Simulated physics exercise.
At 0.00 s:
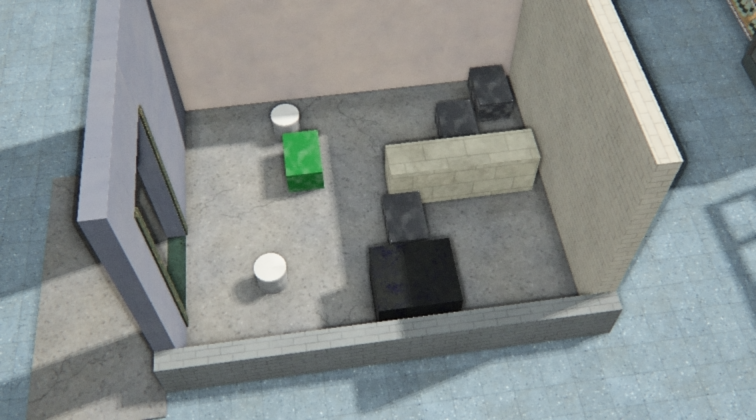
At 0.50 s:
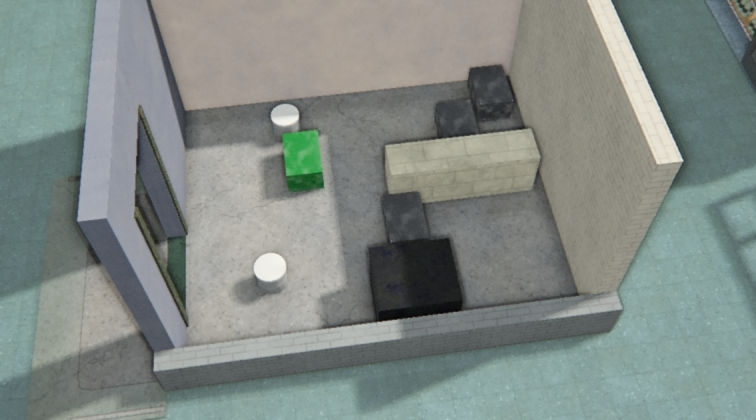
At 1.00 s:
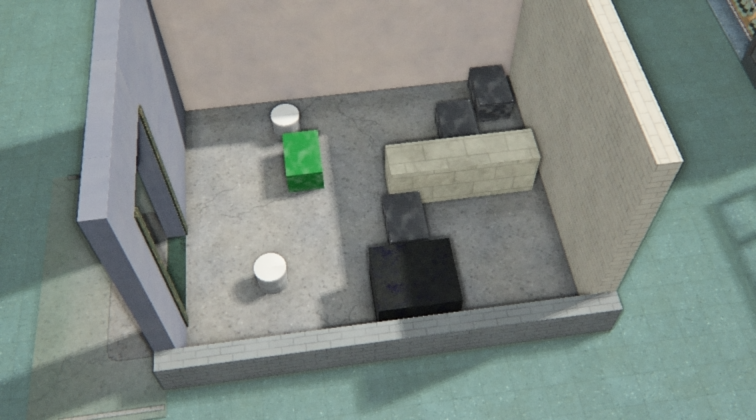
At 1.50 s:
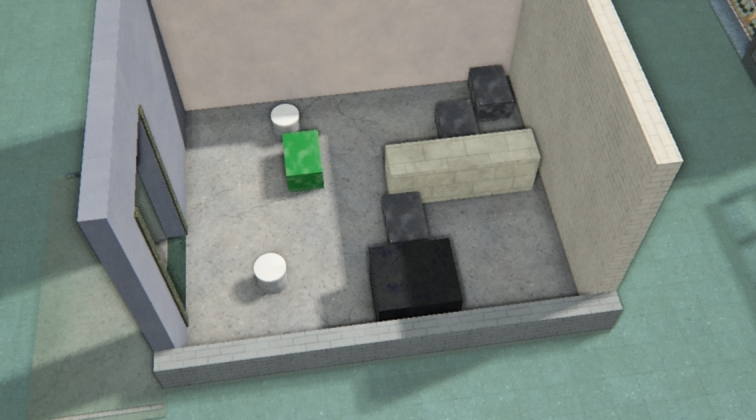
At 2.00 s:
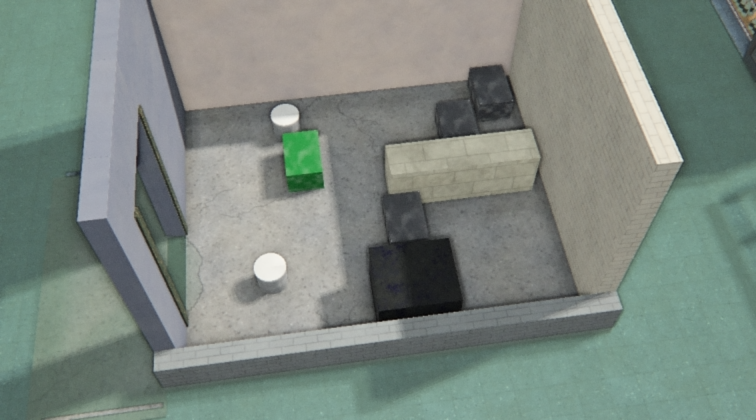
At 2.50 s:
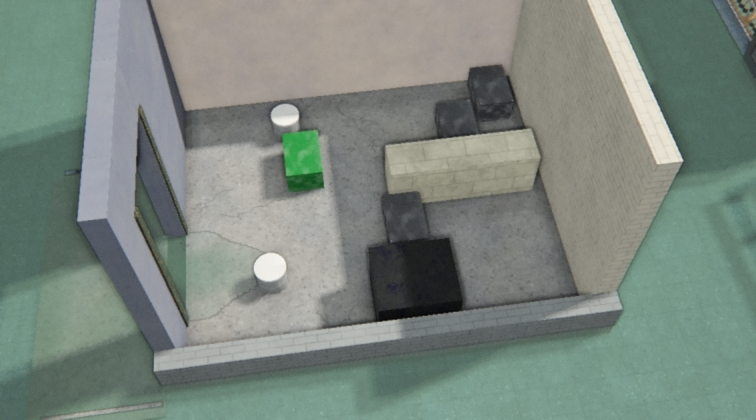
Greenish water spread over the street outside the small shop, then crept in through the doorway on the left and across a patch of floor, while the green crate and everything else stayed still.
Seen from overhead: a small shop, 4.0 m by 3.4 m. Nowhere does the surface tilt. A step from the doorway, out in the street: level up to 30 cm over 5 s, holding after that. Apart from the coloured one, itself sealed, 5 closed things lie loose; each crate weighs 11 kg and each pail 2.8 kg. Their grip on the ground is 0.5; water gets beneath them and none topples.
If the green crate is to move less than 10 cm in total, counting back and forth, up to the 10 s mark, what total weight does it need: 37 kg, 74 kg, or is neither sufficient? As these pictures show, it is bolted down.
37 kg is sufficient.
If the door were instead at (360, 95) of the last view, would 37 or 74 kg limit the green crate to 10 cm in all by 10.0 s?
With that change, the big one is needed.
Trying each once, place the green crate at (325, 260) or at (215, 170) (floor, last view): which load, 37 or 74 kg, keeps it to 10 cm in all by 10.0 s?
In turn: Only the heavier mass works; the lighter mass suffices.
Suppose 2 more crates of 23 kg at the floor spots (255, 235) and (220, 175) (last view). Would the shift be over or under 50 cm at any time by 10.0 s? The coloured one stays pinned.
First exceeds it, then stays inside.
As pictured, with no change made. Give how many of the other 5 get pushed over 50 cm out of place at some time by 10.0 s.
I make that 3.
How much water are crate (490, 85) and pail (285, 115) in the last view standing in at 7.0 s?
Close to 4 and 4 centimetres.
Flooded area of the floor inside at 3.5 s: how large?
The covered patch comes to about 3.5 m2.
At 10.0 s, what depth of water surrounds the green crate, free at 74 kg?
About 8 cm.
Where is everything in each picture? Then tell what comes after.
In the first picture, the green crate at (302, 153) rests on the ground; 0.0 m2 under water; 0 of 6 have shifted.
In the second picture, the green crate at (302, 153) rests on the ground; 0.0 m2 under water; 0 of 6 have shifted.
In the third picture, the green crate at (302, 153), on the bottom; water covers 0.0 m2; 0 of 6 have shifted.
In the fourth picture, the green crate at (302, 153), on the bottom; water covers 0.0 m2; 0 of 6 have shifted.
In the fifth picture, the green crate at (302, 153) rests on the ground; 0.1 m2 under water; 0 of 6 have shifted.
In the sixth picture, the green crate at (302, 153), on the bottom; 0.6 m2 under water; 0 of 6 have shifted.
After 3.5 s the green crate would be 0 cm from its start with 37 kg and 0 cm from its start with 74 kg; 1 cm of water round it then.
After 4.5 s the green crate would be 0 cm from its start with 37 kg and 0 cm from its start with 74 kg; 3 cm of water round it then.
After 7.0 s the green crate would be 0 cm from its start with 37 kg and 0 cm from its start with 74 kg; 6 cm of water round it then.
After 10.0 s the green crate would be 0 cm from its start with 37 kg and 0 cm from its start with 74 kg; 8 cm of water round it then.
